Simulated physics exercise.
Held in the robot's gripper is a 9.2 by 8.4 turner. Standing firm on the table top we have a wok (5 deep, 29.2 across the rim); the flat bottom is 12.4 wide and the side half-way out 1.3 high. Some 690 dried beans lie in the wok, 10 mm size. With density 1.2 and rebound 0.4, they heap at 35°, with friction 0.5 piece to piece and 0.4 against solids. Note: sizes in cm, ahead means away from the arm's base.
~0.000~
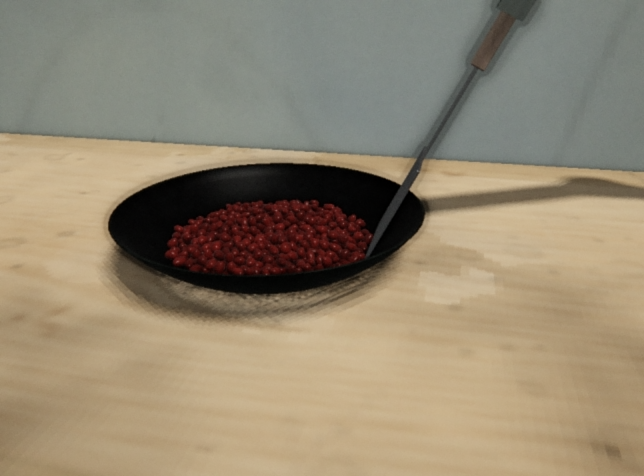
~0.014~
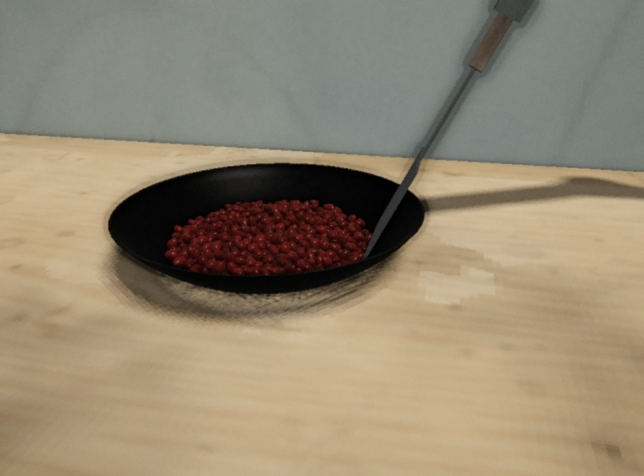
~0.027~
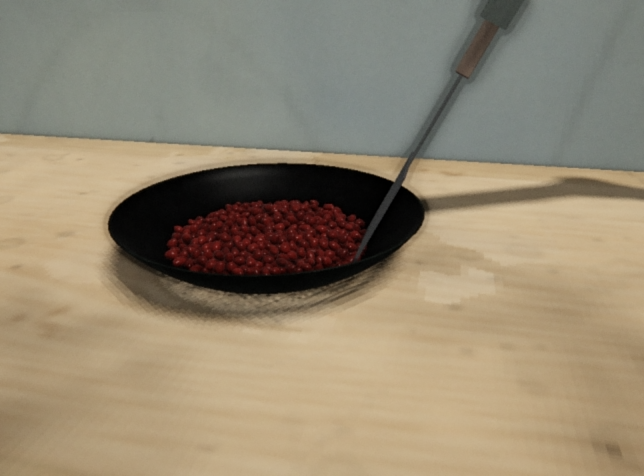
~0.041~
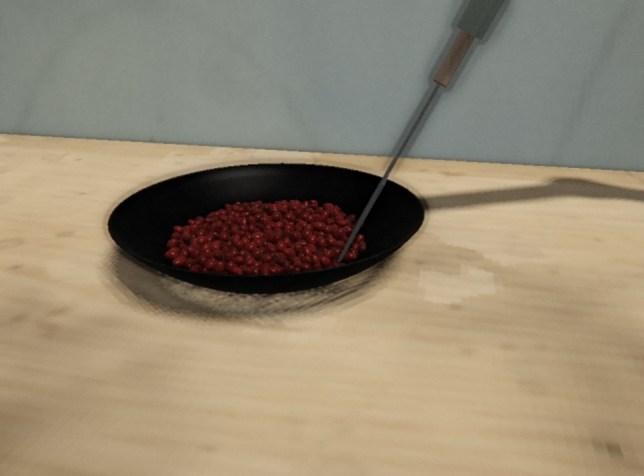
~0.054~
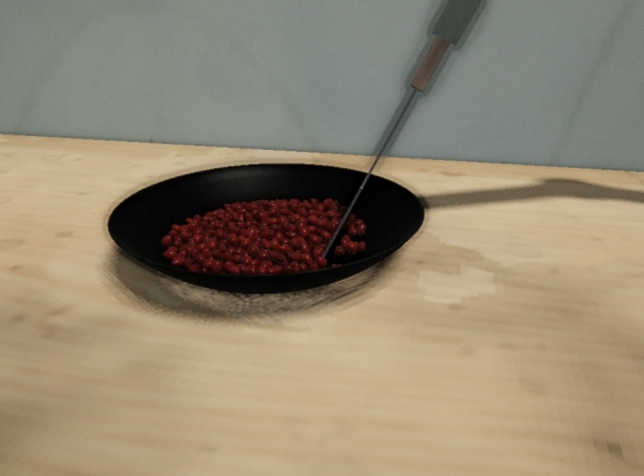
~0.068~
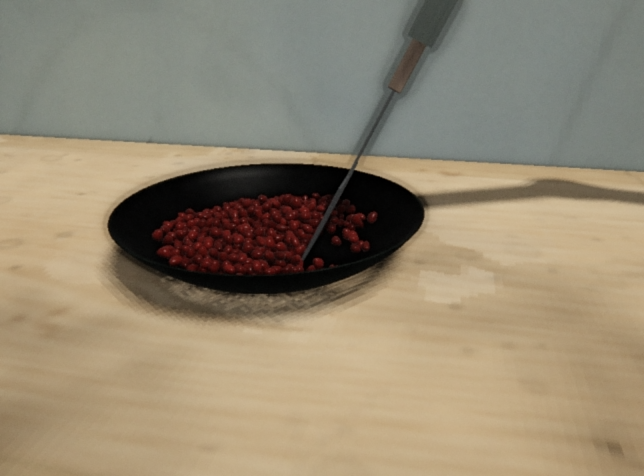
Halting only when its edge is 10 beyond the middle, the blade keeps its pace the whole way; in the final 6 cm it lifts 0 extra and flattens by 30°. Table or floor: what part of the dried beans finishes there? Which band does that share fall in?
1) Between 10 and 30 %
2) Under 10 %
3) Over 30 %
Option 3: Over 30 %.
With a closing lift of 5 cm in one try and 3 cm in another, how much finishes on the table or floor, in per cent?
35 and 40 %.
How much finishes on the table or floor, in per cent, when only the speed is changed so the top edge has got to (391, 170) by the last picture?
Expect some 20 per cent there.
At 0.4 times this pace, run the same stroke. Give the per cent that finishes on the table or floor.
20 %.
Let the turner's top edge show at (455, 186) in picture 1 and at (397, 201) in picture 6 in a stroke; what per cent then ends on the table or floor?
Near 25 in a hundred.
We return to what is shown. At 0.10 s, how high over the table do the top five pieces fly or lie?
I'd say close to 7 cm on average.
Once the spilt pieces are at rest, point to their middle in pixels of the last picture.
In the last view, it's around (34, 225).
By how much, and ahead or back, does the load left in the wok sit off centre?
Roughly 4.0 cm ahead of the centre.
By 0.10 s, sloping 64°, highest piece 9 above the table; 690 in the wok, 1 on the blade or in flight.
By 0.13 s, sloping 58°, highest piece 12 above the table; 683 in the wok, 8 on the blade or in flight.
By 0.35 s, sloping 34°, highest piece 9 above the table; 431 in the wok, 181 on the table or floor, 79 on the blade or in flight.
By 1.40 s, sloping 34°, highest piece 6 above the table; 429 in the wok, 262 on the table or floor.
Final count, 429 in the wok, 262 on the table or floor. That is 38 % on the table or floor.
